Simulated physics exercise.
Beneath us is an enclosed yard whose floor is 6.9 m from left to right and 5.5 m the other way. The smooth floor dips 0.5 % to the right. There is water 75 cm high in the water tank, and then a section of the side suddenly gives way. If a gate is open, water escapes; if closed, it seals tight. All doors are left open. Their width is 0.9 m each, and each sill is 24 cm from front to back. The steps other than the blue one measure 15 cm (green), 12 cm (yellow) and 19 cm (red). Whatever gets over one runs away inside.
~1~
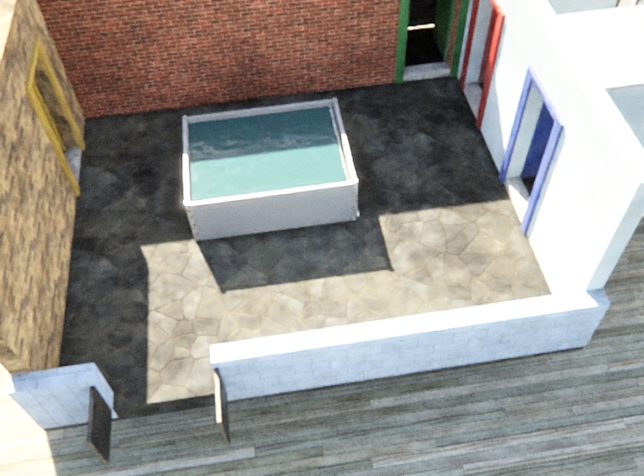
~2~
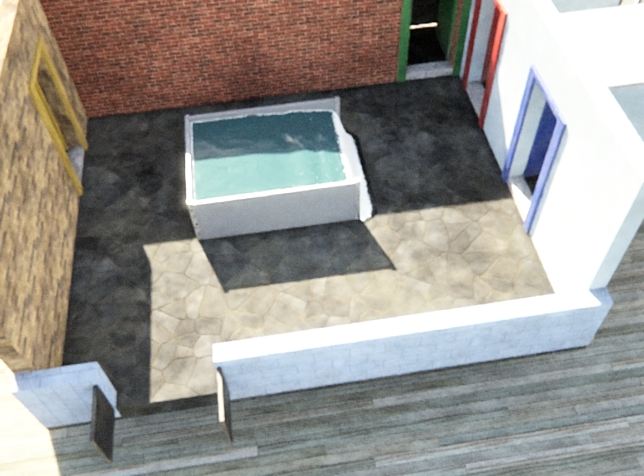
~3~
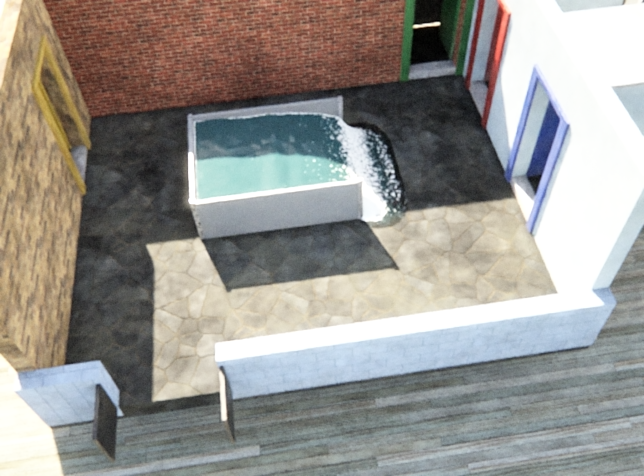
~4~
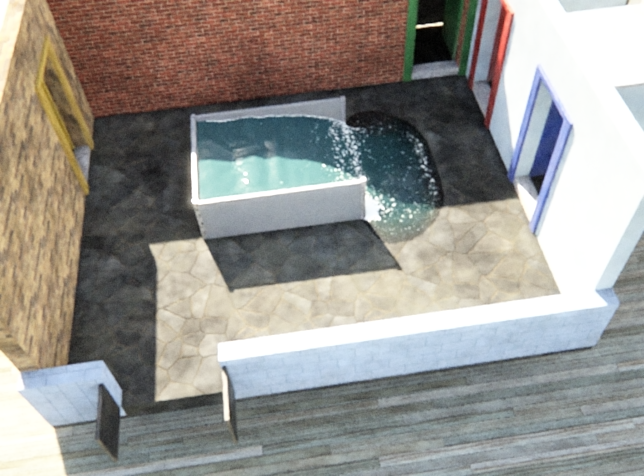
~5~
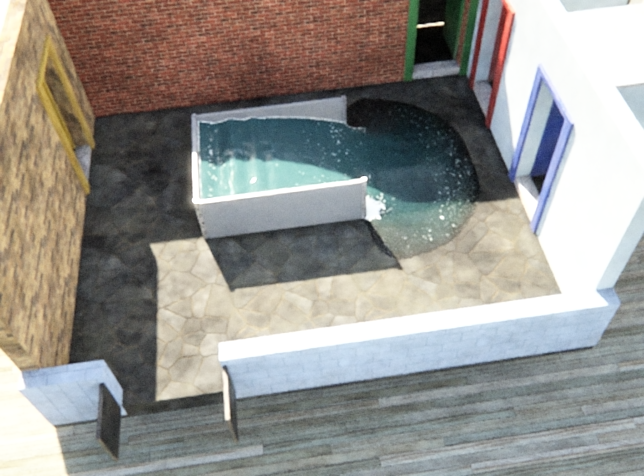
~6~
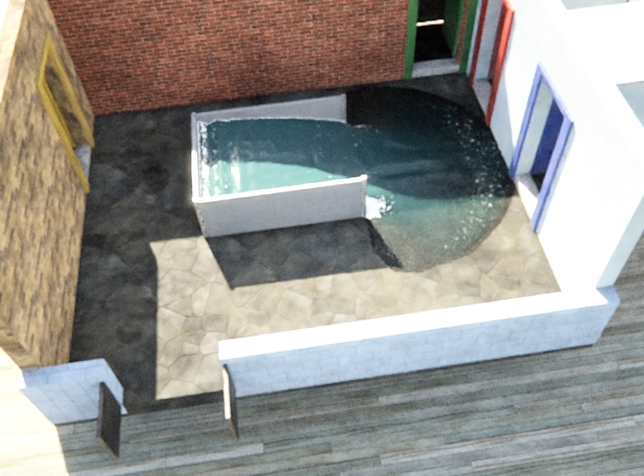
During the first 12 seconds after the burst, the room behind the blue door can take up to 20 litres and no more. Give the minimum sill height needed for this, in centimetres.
Roughly 31 centimetres.
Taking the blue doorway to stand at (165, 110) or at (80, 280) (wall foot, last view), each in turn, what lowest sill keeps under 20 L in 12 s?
You'd want about 9.0 cm there first, then about 9.5 cm.
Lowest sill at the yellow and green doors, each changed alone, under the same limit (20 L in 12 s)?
You'd want about 8.0 centimetres at yellow and about 34 centimetres at green.
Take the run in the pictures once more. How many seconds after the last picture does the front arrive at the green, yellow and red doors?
Green = 0.3 s, yellow = 4.5 s, red = 0.1 s.
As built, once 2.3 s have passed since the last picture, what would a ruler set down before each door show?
Green door 32 cm, blue door 27 cm, yellow door 0 cm, red door 31 cm.
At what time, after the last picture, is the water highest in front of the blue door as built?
I'd say near 1.0 seconds.
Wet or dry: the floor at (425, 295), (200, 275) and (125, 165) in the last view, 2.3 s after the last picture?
Listed order - soaked through, unwetted, unwetted.
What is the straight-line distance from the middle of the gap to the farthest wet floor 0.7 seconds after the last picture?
The front is some 3.8 m out.
Then, 0.7 s after the last picture water covers 30 % of the floor, deepest (44 cm) near (500, 156); 33 cm at the blue door, 39 litres in over its 14 cm sill.
Then, 2.3 s after the last picture water covers 40 % of the floor, deepest (41 cm) near (573, 322); 27 cm at the blue door, 206 litres in over its 14 cm sill.
Then, 11.3 s after the last picture water covers 100 % of the floor, deepest (12 cm) near (198, 203); 7 cm at the blue door, 250 litres in over its 14 cm sill.
At the blue door as built, the water peaked near 36 cm, 1.1 s after the last picture.
Run again over the same 12 s with other heights there, 44 litres in over 27.5 cm, 3 litres over 37 cm. The limit of 20 litres is kept from about 31 cm up.
